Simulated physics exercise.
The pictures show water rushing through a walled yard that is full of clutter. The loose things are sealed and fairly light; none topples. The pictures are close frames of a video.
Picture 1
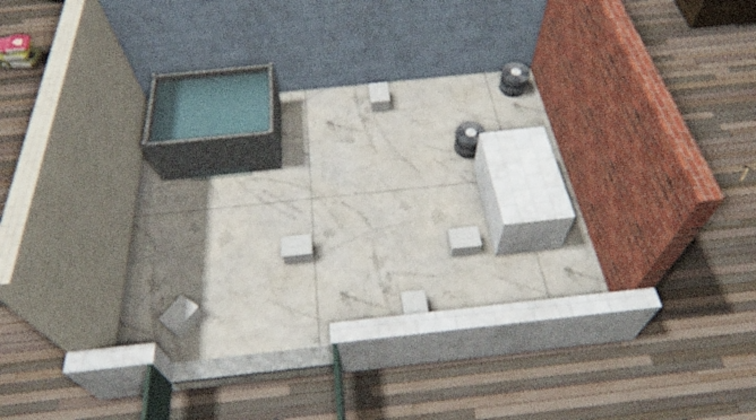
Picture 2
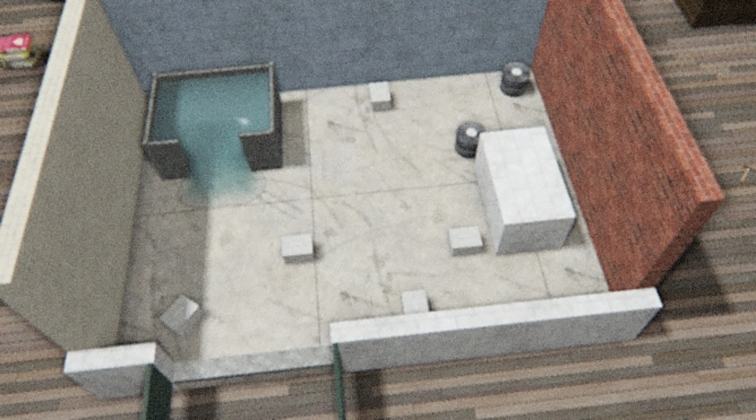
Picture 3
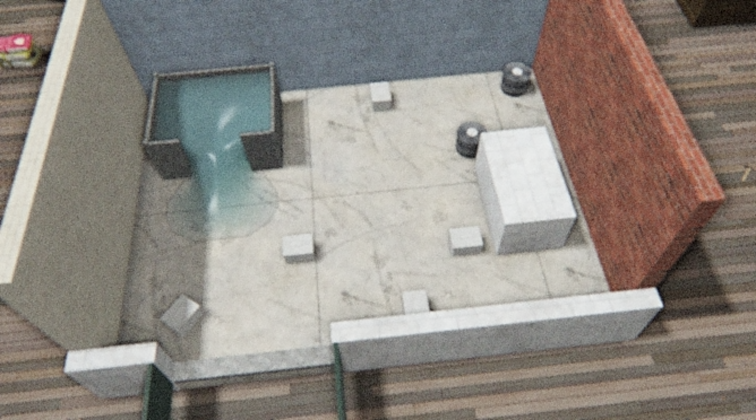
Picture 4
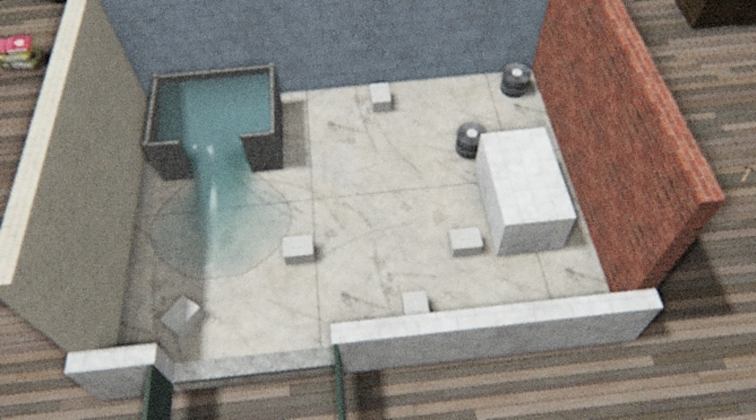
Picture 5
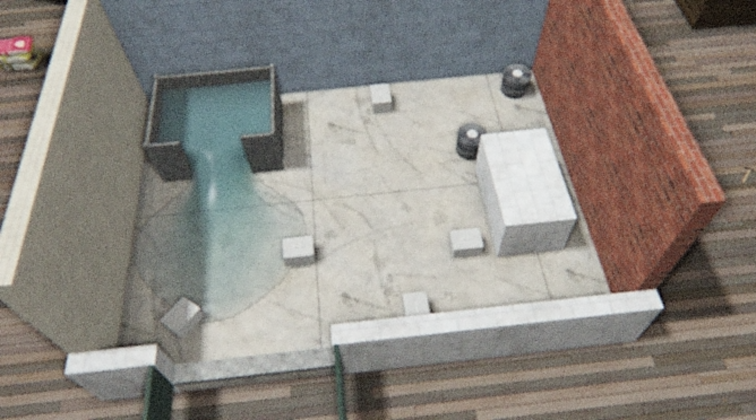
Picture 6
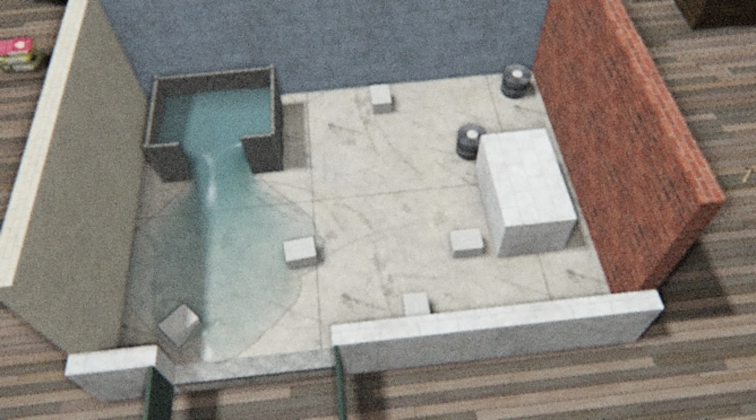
In the video, water pours through a gap in the front of a dark tank at the back left of a walled yard, spreading across the pale floor toward the front wall and slightly shifting a small block.
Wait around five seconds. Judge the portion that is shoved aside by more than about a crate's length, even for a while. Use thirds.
It is from one to two thirds.
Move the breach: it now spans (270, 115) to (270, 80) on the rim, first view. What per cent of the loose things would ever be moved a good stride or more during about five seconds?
Some 70 per cent.
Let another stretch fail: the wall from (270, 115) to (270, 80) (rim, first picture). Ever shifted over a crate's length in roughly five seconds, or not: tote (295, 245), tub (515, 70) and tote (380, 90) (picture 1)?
In that order: No, that far or more, moved that far.
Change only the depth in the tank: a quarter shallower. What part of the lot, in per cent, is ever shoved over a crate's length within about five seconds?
Roughly 40 per cent.
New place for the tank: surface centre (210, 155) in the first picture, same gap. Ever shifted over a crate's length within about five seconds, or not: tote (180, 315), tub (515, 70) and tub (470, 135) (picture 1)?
In that order: That far or more, not that far, not that far.
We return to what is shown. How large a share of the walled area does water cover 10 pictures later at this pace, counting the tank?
Roughly 45 per cent.
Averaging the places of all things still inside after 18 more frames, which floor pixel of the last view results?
Near (492, 183).
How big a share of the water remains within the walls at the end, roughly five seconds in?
Roughly 54 per cent.
A moment on, 1 of 7 are well off their spots; 1 afloat.
Next, 3 of 7 are well off their spots; 1 afloat.
Later, 3 of 7 are well off their spots; 2 afloat.
In the end, 3 of 7 are well off their spots, and 3 have been at some point; 2 afloat.
